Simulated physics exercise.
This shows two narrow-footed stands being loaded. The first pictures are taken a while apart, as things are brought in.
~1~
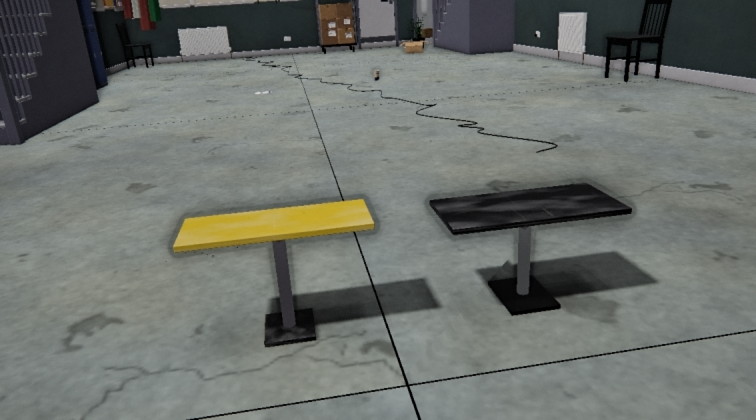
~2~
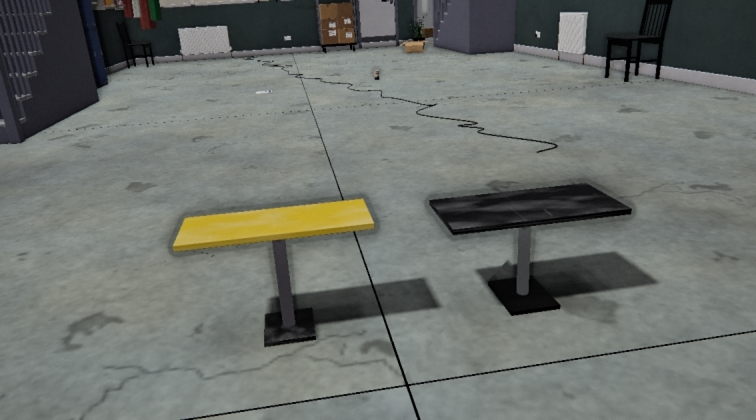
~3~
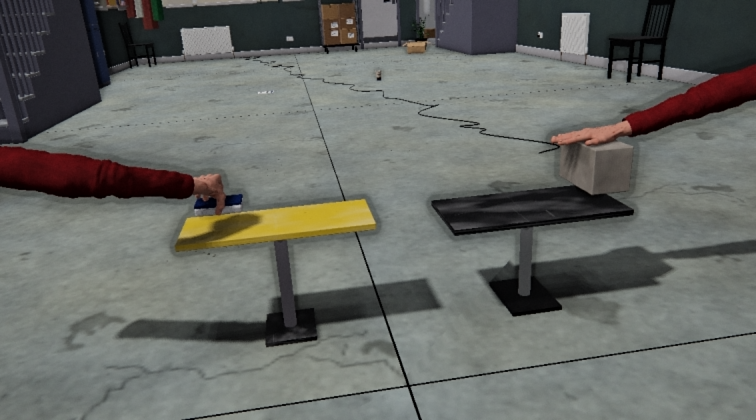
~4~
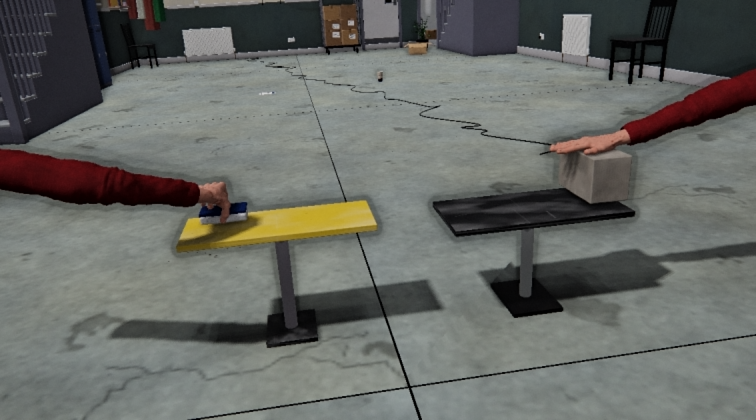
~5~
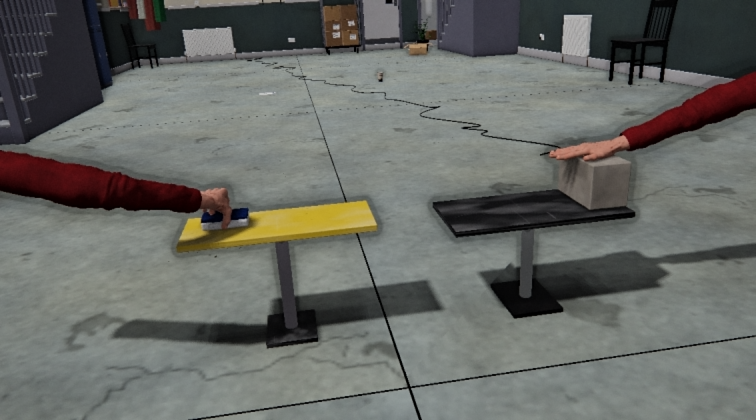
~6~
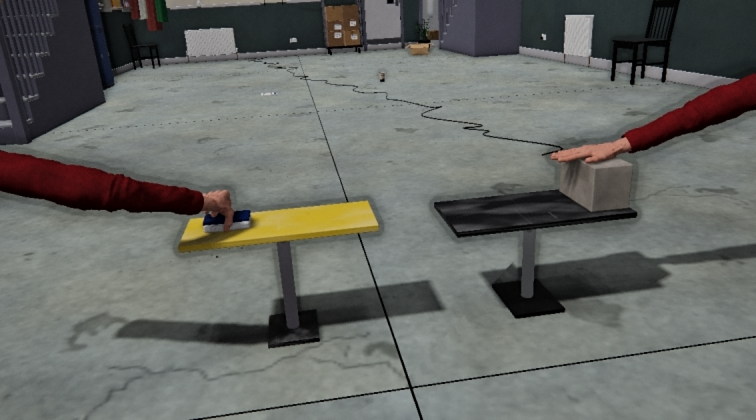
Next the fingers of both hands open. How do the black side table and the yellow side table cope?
Here the black side table goes over; the yellow side table keeps steady.
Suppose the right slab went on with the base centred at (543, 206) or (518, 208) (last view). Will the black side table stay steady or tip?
The black side table keeps steady; stands fast.
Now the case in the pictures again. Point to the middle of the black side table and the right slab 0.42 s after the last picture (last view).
About (575, 204), and the other about (639, 203).
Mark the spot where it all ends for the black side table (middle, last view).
At about (616, 223).
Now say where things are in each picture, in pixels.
In the first picture, black side table (526, 207); yellow side table (277, 224).
In the second picture, yellow side table (276, 223).
In the third picture, still on the way; black side table (528, 208); left sponge (220, 205).
In the fourth picture, still on the way; yellow side table (279, 225); right slab (593, 171).
In the fifth picture, still on the way; black side table (529, 210); left sponge (226, 219).
In the sixth picture, in place, still held; black side table (531, 210); yellow side table (281, 225); right slab (594, 179).
Then, 0.42 s after the last picture, black side table tipped 26° from how it was near (575, 204); yellow side table at rest near (281, 225).
Then, 0.60 s after the last picture, black side table tipped 60° from how it was near (620, 219); yellow side table at rest near (281, 225).
At rest, the black side table overbalances, near (616, 223); the yellow side table holds firm, near (281, 225).
